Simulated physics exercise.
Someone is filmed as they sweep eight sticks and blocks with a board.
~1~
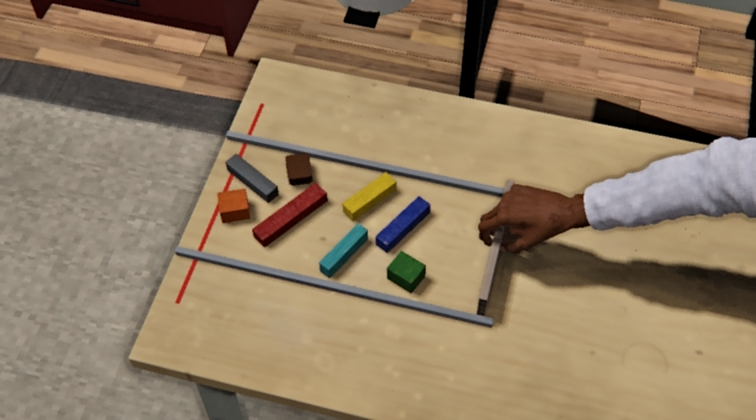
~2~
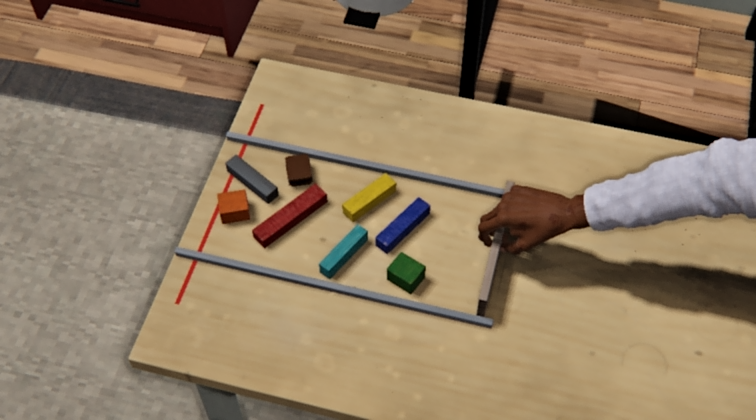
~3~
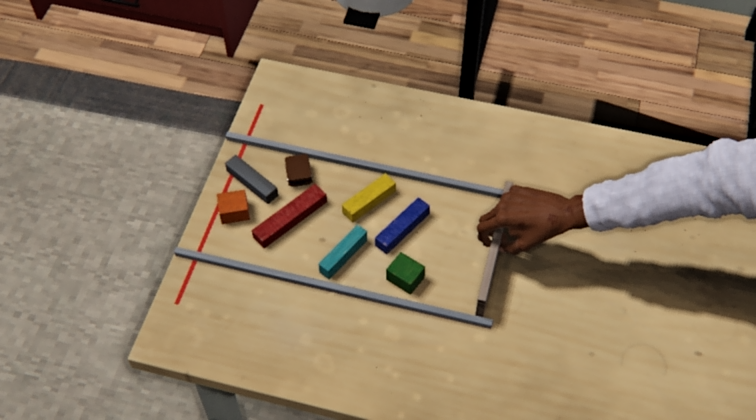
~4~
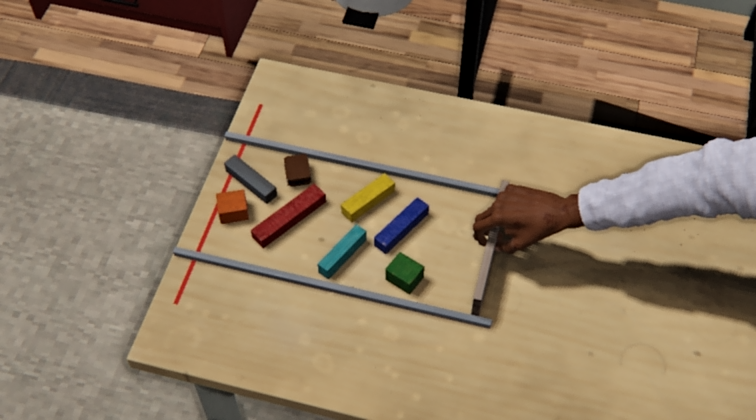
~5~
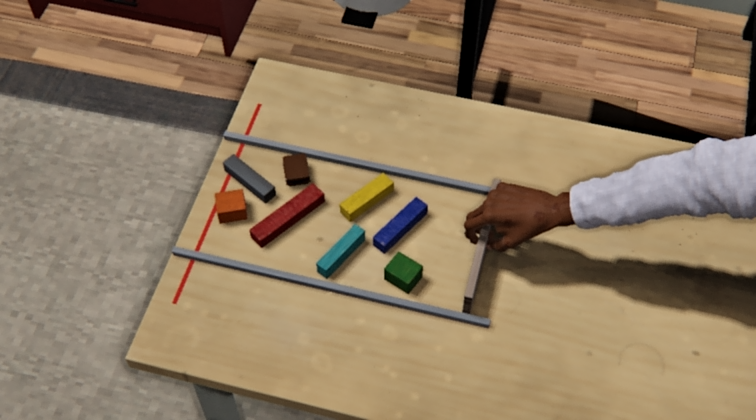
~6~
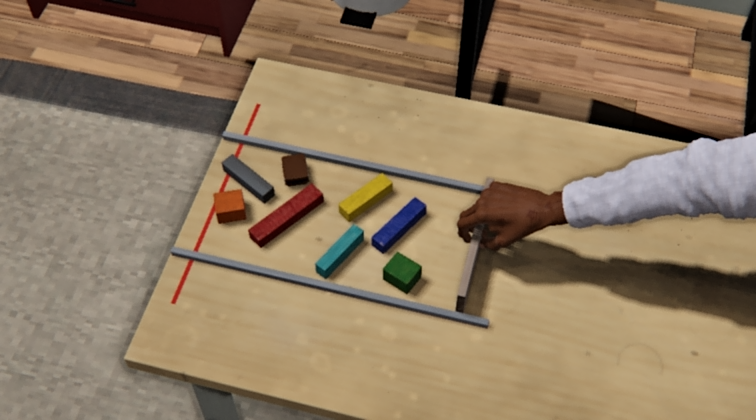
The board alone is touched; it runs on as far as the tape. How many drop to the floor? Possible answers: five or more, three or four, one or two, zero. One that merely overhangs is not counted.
In this one, a crowd of five or more spills over.
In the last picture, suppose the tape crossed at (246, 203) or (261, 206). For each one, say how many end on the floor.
Try by try, 2 and 2.
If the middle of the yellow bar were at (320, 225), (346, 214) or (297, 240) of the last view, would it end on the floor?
Result per try, in order: Toppled; toppled; toppled.
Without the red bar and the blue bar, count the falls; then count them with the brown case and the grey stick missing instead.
Taking the two tries in turn, it comes to 4 and 4.
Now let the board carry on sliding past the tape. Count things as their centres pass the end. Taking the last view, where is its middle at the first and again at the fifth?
First about (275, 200), next about (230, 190).
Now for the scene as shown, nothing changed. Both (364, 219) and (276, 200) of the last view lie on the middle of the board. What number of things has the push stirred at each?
At the one place 4, at the other 8.
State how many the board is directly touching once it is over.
Contact count: 2.
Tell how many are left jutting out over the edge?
The count would be 1.
A little later, none off yet; orange block at rest near (230, 206); grey stick at rest near (248, 179); brown case at rest near (295, 171).
Next, none off yet; orange block shifted a little near (219, 202); grey stick shifted a little near (226, 171); brown case shifted about its own width near (270, 160).
When it is over, the number that fall off is five or more; down, yellow bar, turquoise bar, red bar, brown case, grey stick and orange block.
